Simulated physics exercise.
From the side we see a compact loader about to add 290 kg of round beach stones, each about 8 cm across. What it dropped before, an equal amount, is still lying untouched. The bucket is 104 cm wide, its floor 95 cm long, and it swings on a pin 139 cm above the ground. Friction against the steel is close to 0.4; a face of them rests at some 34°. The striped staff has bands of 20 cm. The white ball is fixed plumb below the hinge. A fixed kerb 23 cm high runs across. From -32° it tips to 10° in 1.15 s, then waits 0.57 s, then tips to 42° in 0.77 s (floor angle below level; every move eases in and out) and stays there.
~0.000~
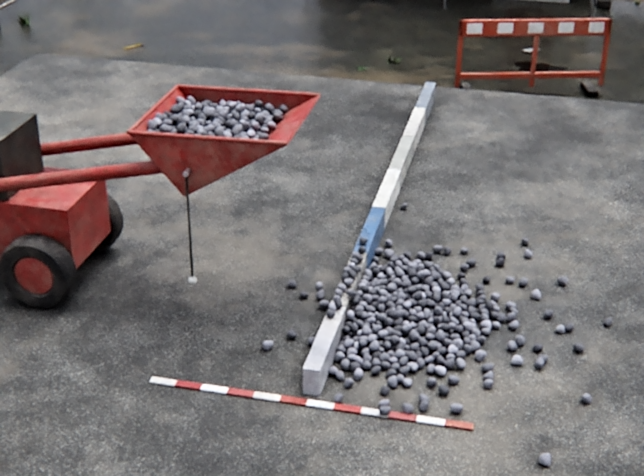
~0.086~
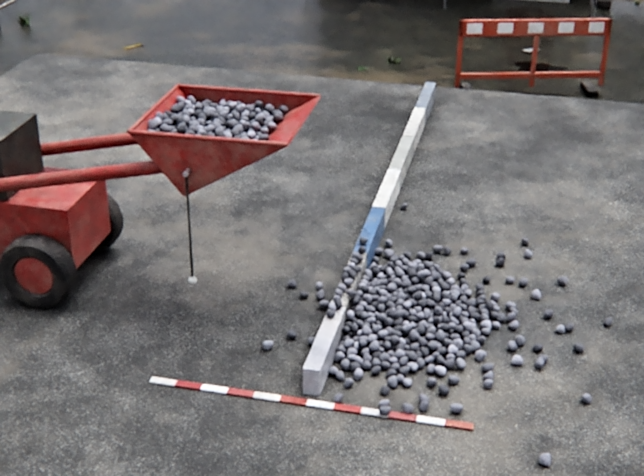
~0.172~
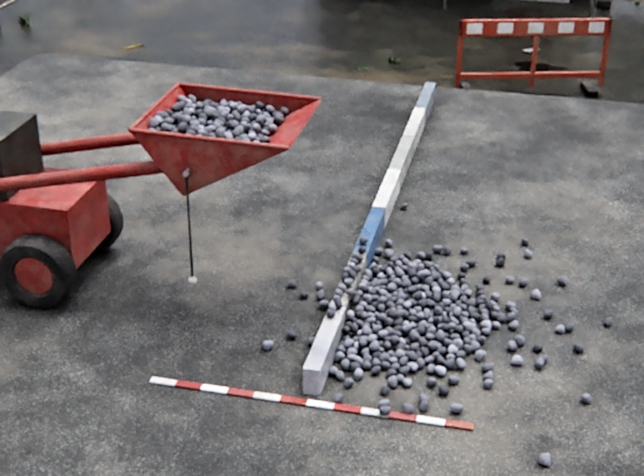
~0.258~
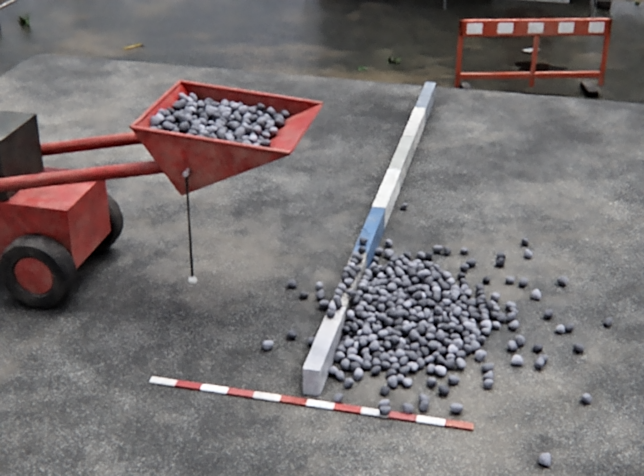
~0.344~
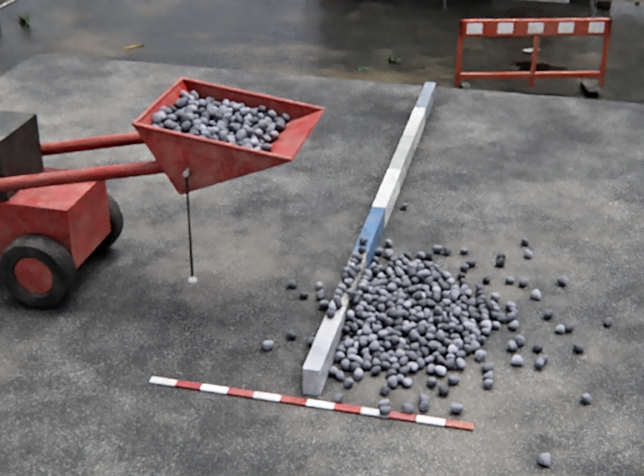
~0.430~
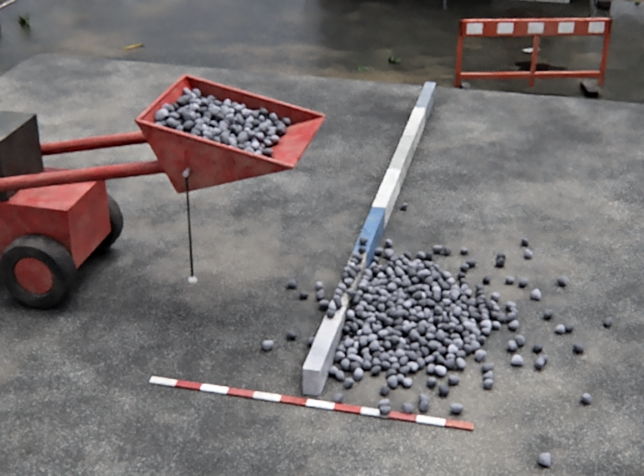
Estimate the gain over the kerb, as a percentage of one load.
Roughly 13 per cent of a load more.
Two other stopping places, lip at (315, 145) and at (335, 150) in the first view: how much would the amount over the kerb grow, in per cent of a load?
Near 50 per cent from the first place, 85 from the second.
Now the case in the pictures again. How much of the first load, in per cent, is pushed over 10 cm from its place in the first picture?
Roughly 5 per cent of them.
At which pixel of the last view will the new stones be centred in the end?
Around (312, 299).
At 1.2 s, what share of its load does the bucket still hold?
It holds some 100 per cent.
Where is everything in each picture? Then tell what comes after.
The bucket is at -32°, its lip at (287, 144); the top of the load is at (207, 109). The earlier load is highest near (348, 277), 27 cm above ground level, 5 % on this side of the kerb, 95 % over the kerb, in the first frame.
The bucket is at -31°, its lip at (287, 145); the top of the load is at (198, 110); the stones move at 0.1 m/s on average, in the second frame.
Lip at (288, 148), floor tilted -29°, highest stones at (199, 110); the stones move at 0.1 m/s on average, in the third frame.
The bucket is at -27°, its lip at (290, 153); the top of the load is at (189, 109); the stones move at 0.1 m/s on average, in the fourth frame.
The bucket is at -23°, its lip at (292, 160); the top of the load is at (185, 104); the stones move at 0.2 m/s on average, in the fifth frame.
The bucket is at -19°, its lip at (293, 168); the top of the load is at (187, 102); the stones move at 0.2 m/s on average, in the sixth frame.
After 0.9 s the floor is at 3°; in per cent of one load, 100 in the bucket, 5 on this side of the kerb, 95 over the kerb; the foremost stones are at (592, 354).
After 1.2 s the floor is at 10°; in per cent of one load, 100 in the bucket, 5 on this side of the kerb, 95 over the kerb; the foremost stones are at (592, 354).
After 2.9 s the floor is at 42°; in per cent of one load, 0 in the bucket, 95 on this side of the kerb, 105 over the kerb; the foremost stones are at (592, 354).
After 5.5 s the floor is at 42°; in per cent of one load, 0 in the bucket, 92 on this side of the kerb, 108 over the kerb; the foremost stones are at (592, 354). Net gain over the kerb, 13.
